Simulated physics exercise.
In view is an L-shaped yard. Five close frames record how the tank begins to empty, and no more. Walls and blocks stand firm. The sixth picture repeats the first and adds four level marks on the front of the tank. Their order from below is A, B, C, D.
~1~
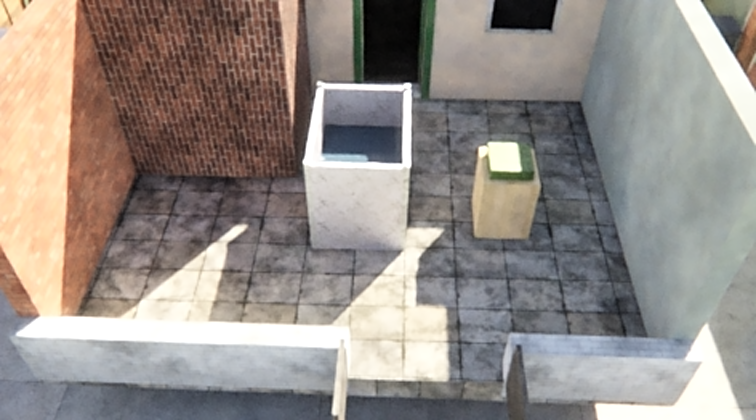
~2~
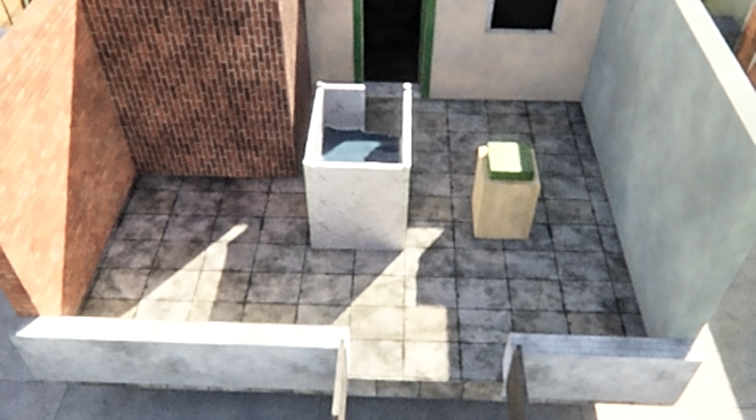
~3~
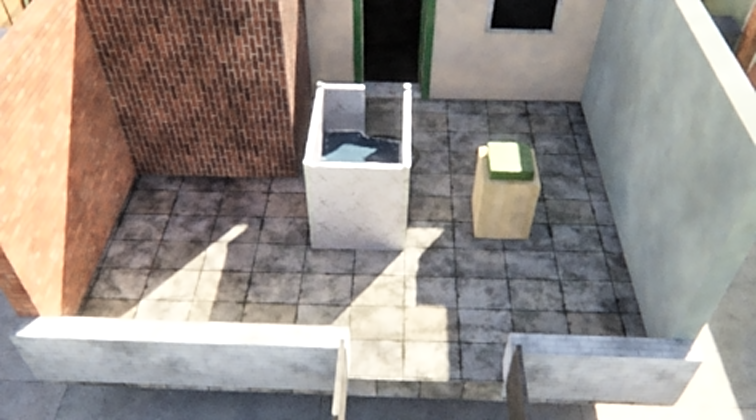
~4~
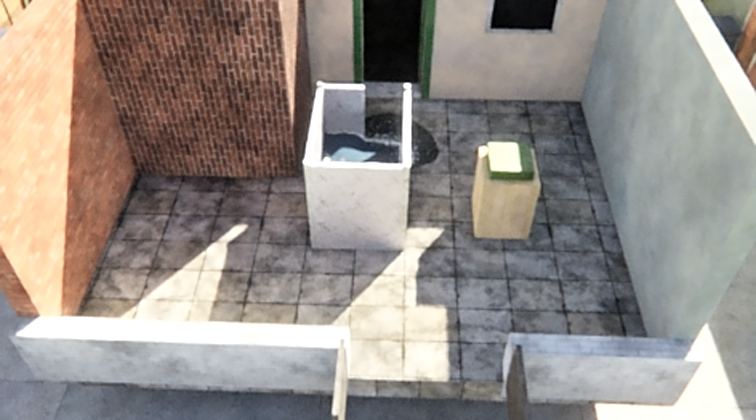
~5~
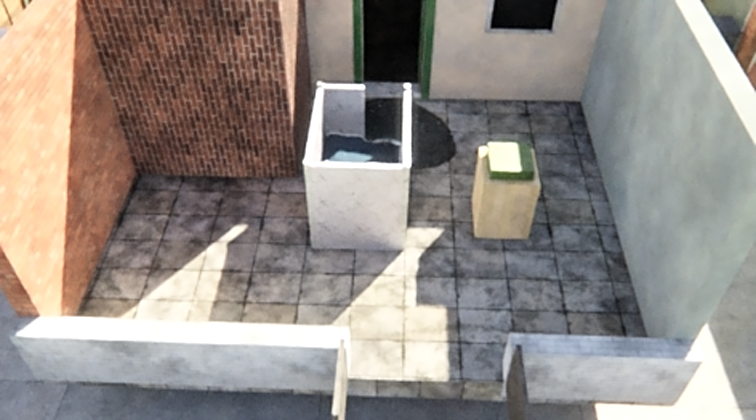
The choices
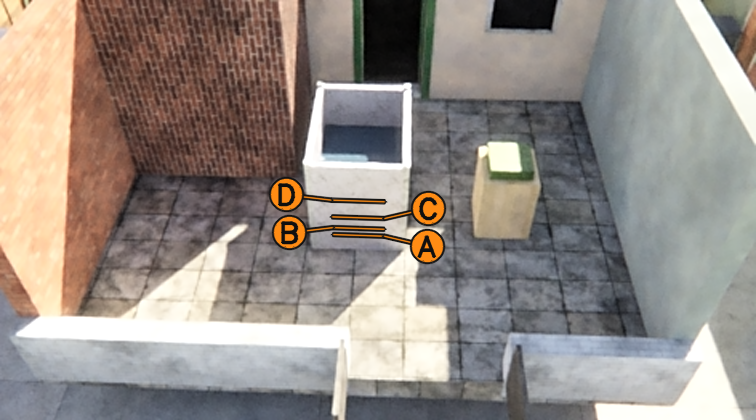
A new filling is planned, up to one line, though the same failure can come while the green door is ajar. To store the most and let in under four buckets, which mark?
Level B.
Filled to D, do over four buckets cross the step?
Yes.
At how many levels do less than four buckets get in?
Two of them.
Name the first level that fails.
That would be C.
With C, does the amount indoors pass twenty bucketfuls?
No, it does not.
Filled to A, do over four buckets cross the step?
No, not at all.
On the marked copy, A at (358, 235); B at (358, 228); C at (358, 217); D at (357, 200); from the bottom up A, B, C, D.
With A, nothing gets over.
With B, a bucket or two gets in.
With C, about 8 bucketfuls get in.
With D, some 25 bucketfuls get in.
